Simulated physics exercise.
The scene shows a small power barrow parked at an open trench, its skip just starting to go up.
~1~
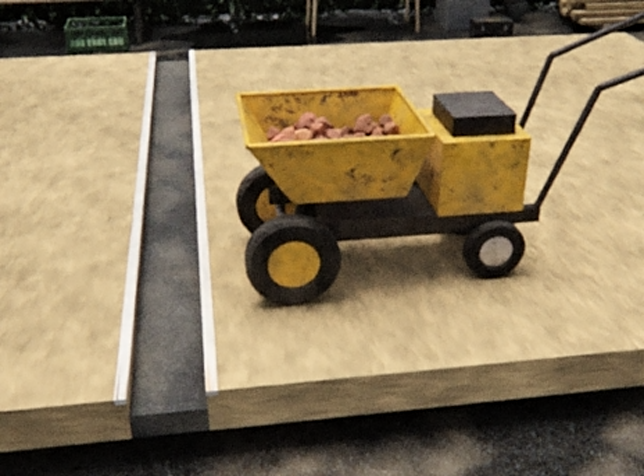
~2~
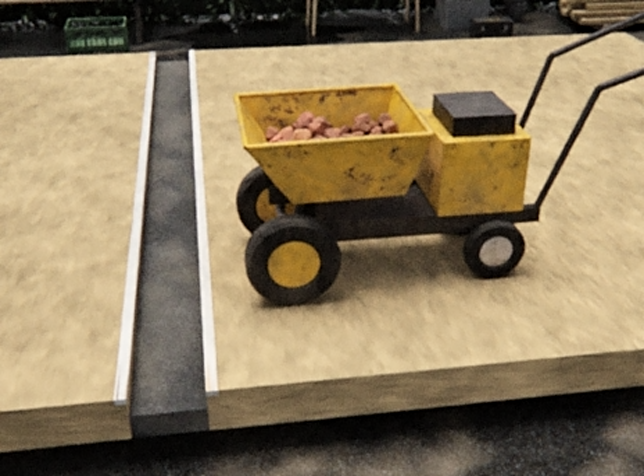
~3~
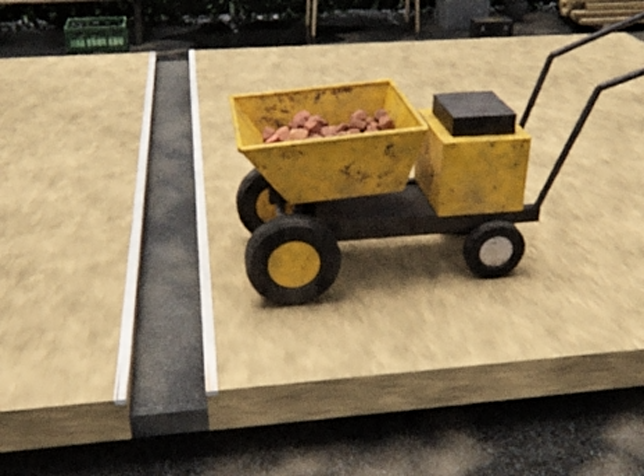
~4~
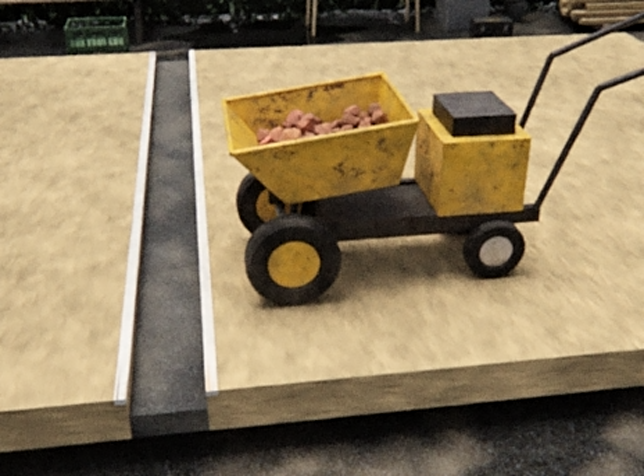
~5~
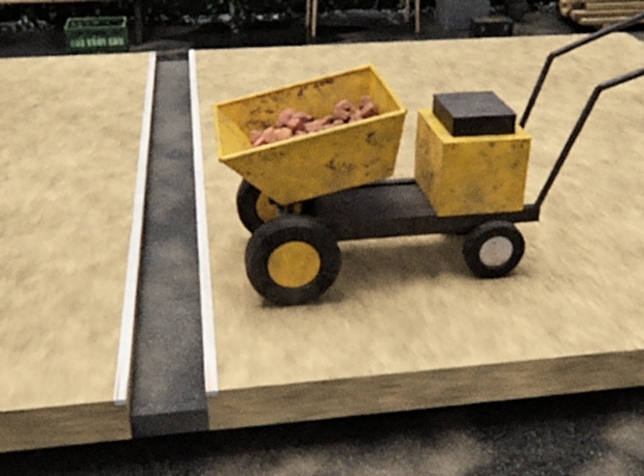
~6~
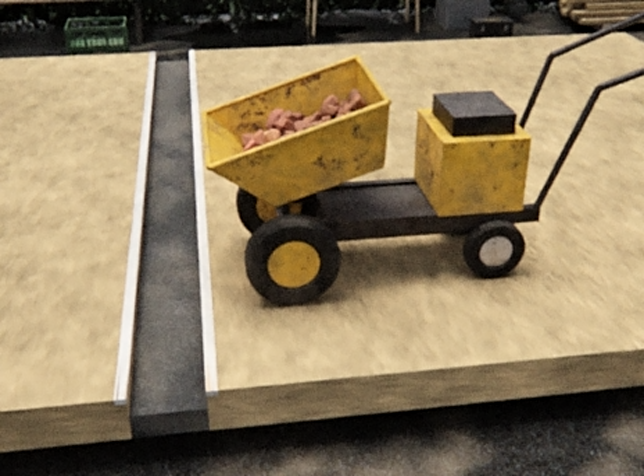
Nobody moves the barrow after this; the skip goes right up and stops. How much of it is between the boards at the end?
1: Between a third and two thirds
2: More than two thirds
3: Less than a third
Between a third and two thirds (1).
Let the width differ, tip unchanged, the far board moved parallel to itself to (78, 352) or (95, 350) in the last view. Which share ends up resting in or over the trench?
The first case gives around 90 percent, and the second around 80 percent.
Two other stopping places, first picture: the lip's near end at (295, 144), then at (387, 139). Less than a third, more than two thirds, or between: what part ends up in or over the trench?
First: More than two thirds. Second: Below one third.
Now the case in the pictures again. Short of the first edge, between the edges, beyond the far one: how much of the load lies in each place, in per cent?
Out of a hundred: Short 0; between 50; beyond 40.
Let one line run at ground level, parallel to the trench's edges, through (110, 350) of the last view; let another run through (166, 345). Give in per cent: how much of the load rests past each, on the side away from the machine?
Around 30 per cent for the first, and 80 per cent for the second.
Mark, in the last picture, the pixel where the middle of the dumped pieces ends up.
Somewhere close to (140, 274) in the last picture.
Just after the last frame, skip tipped steeply; every one in the skip.
A moment on, skip tipped right over; the larger part in the skip; about a tenth in or heaped over the trench; about a tenth beyond it.
Further on, skip tipped right over; roughly a quarter in the skip; roughly a third in or heaped over the trench; roughly a third beyond it.
When it is over, skip tipped right over; about a tenth in the skip; roughly half in or heaped over the trench; roughly a third beyond it.
